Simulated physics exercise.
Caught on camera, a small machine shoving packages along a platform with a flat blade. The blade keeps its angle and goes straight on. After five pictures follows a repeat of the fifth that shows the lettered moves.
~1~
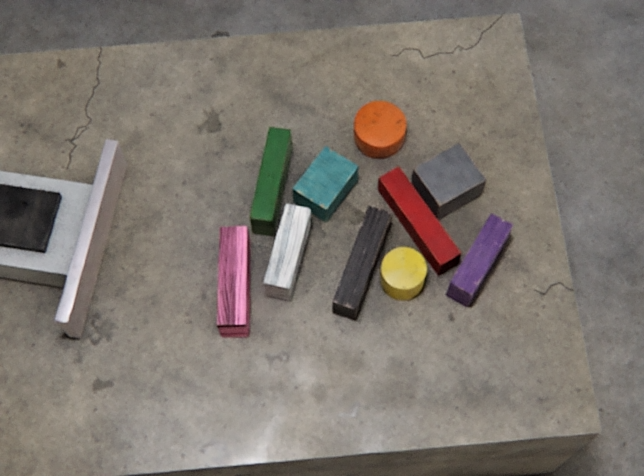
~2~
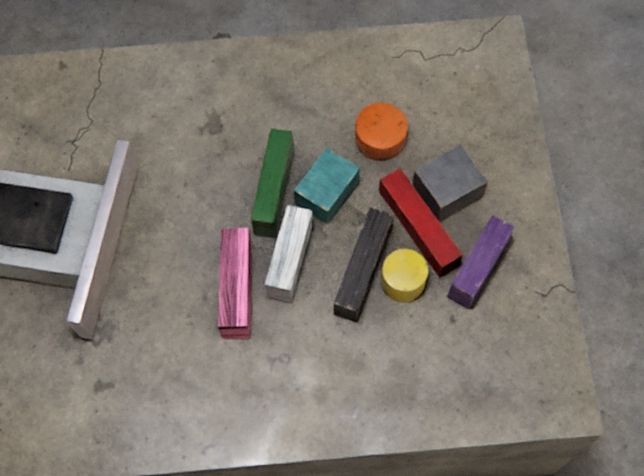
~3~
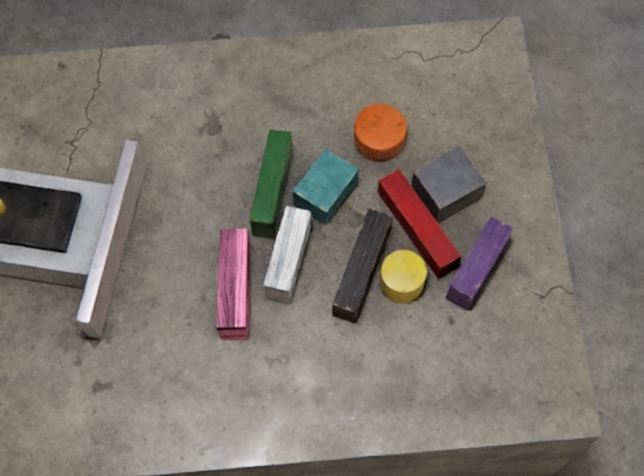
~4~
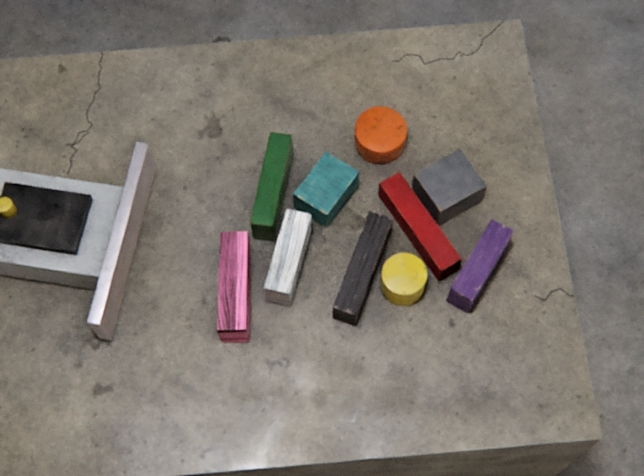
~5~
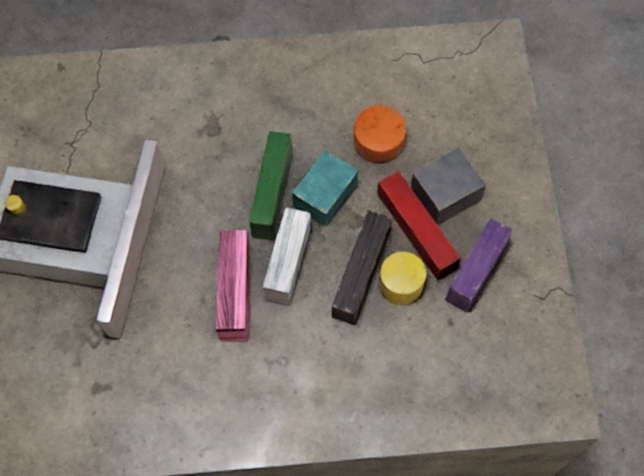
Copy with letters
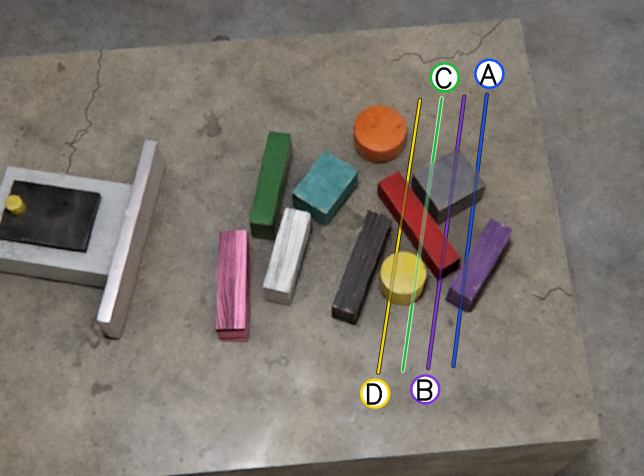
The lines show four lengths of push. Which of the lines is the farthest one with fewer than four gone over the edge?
It can go as far as A.
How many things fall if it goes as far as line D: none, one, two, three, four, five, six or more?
By then, none.
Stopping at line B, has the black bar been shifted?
Yes.
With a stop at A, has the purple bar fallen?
Yes.
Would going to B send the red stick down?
No.
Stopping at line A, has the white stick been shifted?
Yes.
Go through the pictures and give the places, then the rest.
In the first picture, orange canister (379, 130); red stick (418, 220); purple bar (479, 260).
In the second picture, robot (27, 217); pink stick (236, 283).
In the third picture, robot (36, 216); turquoise crate (326, 187).
In the fourth picture, robot (47, 218); white stick (289, 257).
In the fifth picture, robot (56, 216); green bar (271, 186); orange canister (379, 134); red stick (417, 225).
On the marked copy, A at (471, 223); B at (447, 225); C at (424, 227); D at (401, 229).
With A. Early on, robot (179, 206); pink stick (263, 286); green bar (282, 186).
Further on, robot (302, 196); purple bar (527, 269); grey crate (501, 180).
At the end, robot (399, 189); grey crate over the edge; purple bar over the edge; two fallen.
As for the rest, B is within the limit but short; C is within the limit but short; D is within the limit but short.
